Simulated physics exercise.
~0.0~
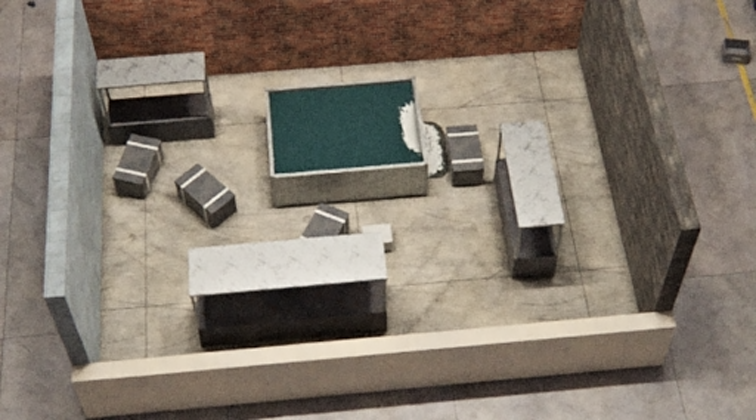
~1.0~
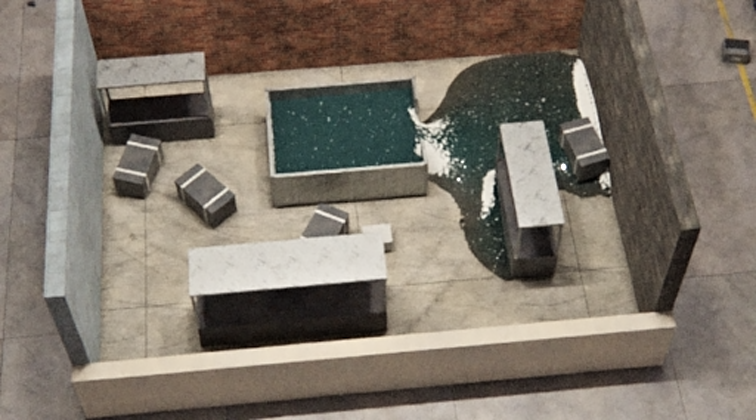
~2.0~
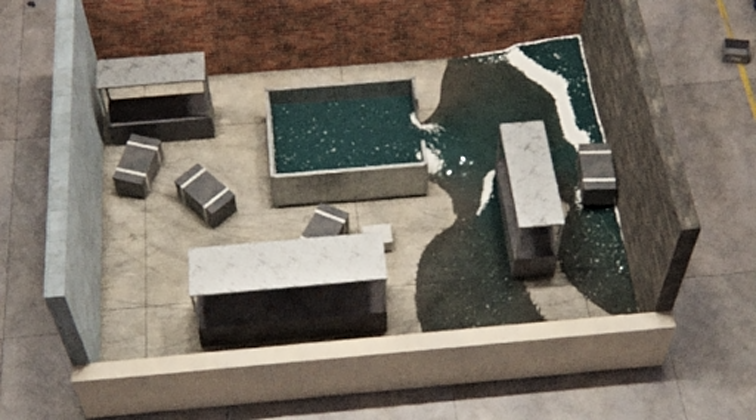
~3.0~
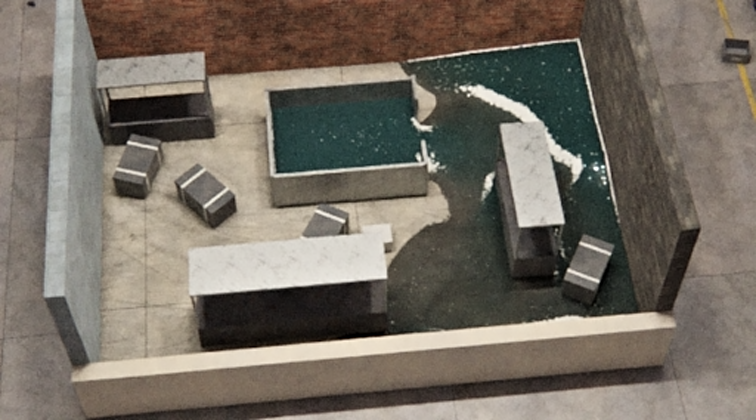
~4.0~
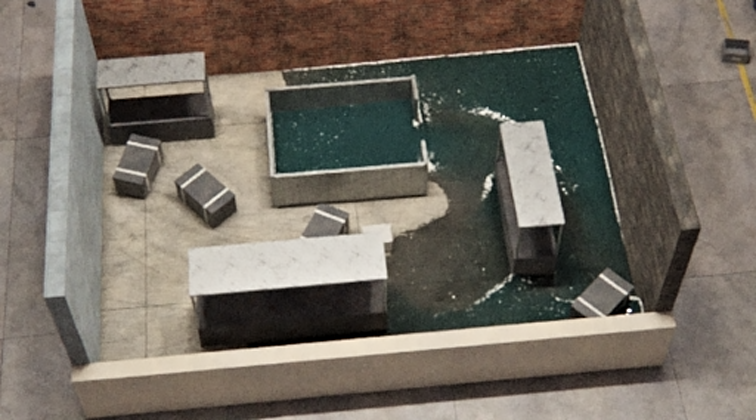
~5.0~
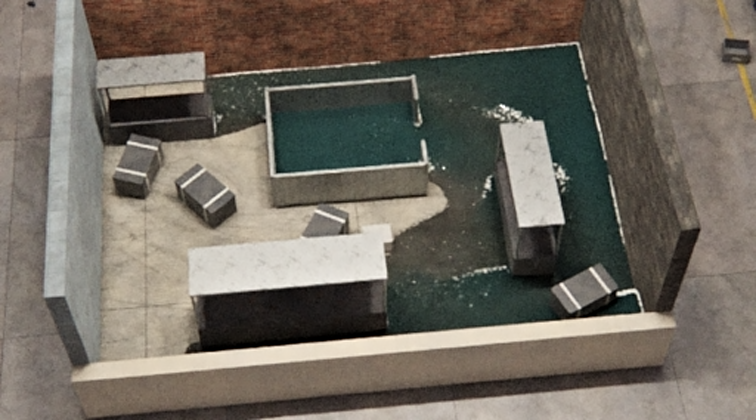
Dark green water bursts through the right side of a raised grey tank in a walled warehouse bay, seen from high above. Grey boxes with pale straps lie around it, among three marble-topped counters. The surge sweeps the box beside the tank past the right-hand counter toward the dark right wall, then spreads along that side with white foam. The box is carried down to the near right corner, turning as it goes. Water creeps left behind the tank, reaching the far left counter, while the other boxes stay put and the tank is left partly drained.
